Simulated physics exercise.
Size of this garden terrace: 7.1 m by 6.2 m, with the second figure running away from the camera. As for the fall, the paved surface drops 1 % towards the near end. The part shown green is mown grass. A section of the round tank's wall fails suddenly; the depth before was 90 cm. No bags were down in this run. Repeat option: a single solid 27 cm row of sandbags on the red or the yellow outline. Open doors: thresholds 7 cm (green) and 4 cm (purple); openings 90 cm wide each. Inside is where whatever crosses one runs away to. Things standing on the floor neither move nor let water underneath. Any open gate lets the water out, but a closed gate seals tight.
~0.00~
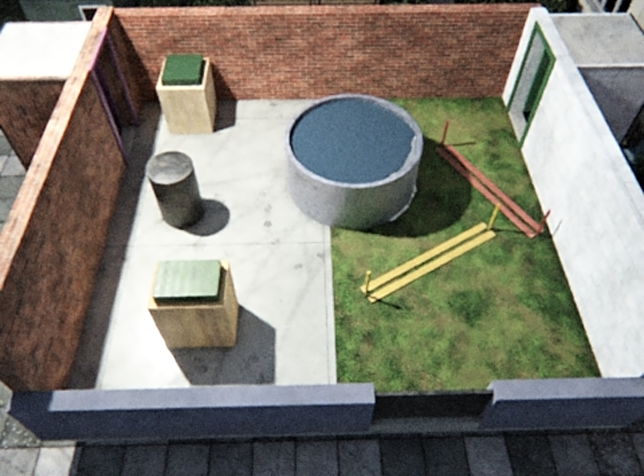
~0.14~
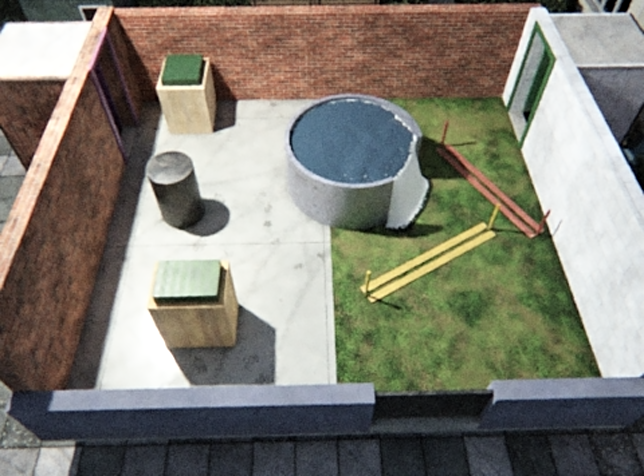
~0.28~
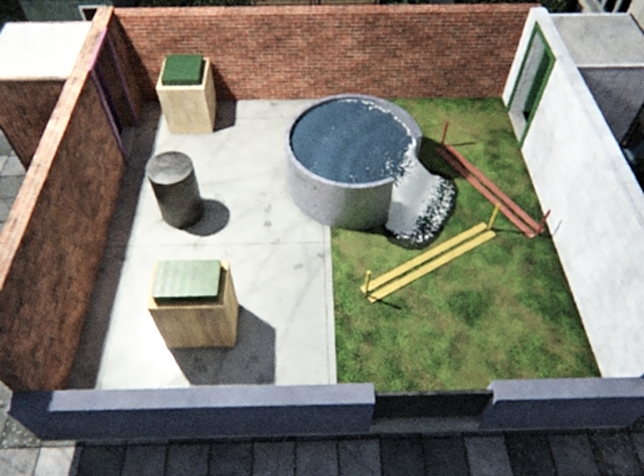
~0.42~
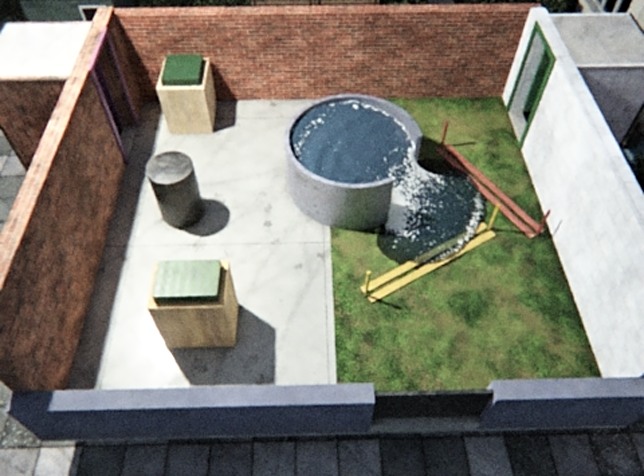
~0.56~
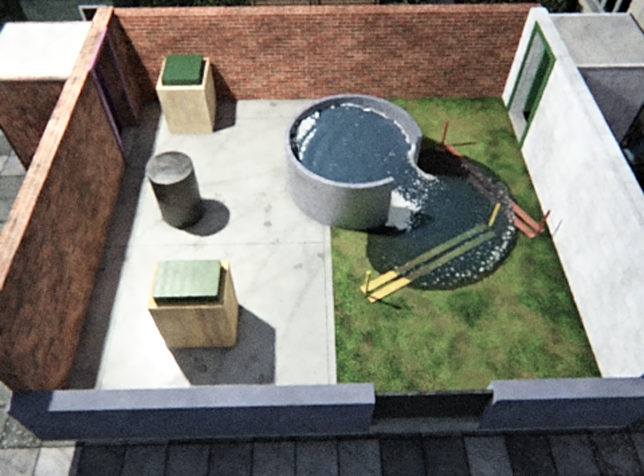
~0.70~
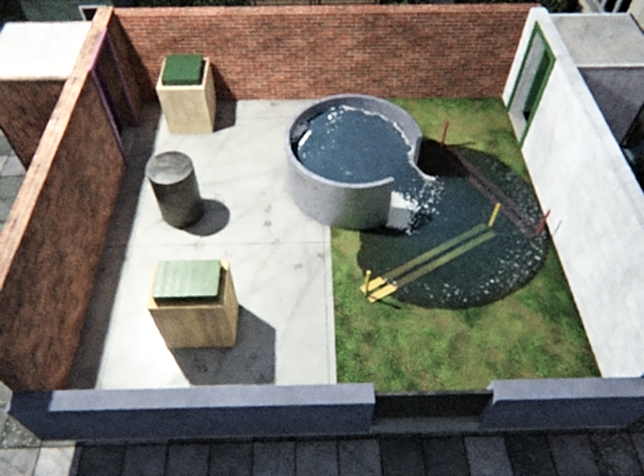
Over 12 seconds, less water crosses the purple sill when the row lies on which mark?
On the yellow one.
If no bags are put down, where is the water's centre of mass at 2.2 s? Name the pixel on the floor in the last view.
Roughly at (434, 225).
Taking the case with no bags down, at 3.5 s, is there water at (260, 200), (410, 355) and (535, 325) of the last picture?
Taking them in order, they'd be spared, swamped and swamped.
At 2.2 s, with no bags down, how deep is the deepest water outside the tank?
Up to about 44 centimetres.
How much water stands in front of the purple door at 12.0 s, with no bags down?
Some 8.5 cm.
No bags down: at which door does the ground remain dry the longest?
The purple door, last of all.
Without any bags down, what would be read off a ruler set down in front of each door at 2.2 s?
Reading (cm) - green: 10; purple: 0.
After 1.4 s water covers 30 % of the floor and is deepest (39 cm) near (551, 245) in the run without bags; in at the purple door, 0 L with no bags, 0 L with the row on red, 0 L on yellow.
After 2.2 s water covers 35 % of the floor and is deepest (44 cm) near (606, 400) in the run without bags; in at the purple door, 0 L with no bags, 0 L with the row on red, 0 L on yellow.
After 3.5 s water covers 45 % of the floor and is deepest (28 cm) near (593, 401) in the run without bags; in at the purple door, 0 L with no bags, 0 L with the row on red, 0 L on yellow.
After 7.0 s water covers 85 % of the floor and is deepest (17 cm) near (74, 414) in the run without bags; in at the purple door, 0 L with no bags, 0 L with the row on red, 0 L on yellow.
After 12.0 s water covers 100 % of the floor and is deepest (10 cm) near (60, 414) in the run without bags; in at the purple door, 17 L with no bags, 20 L with the row on red, 2 L on yellow.
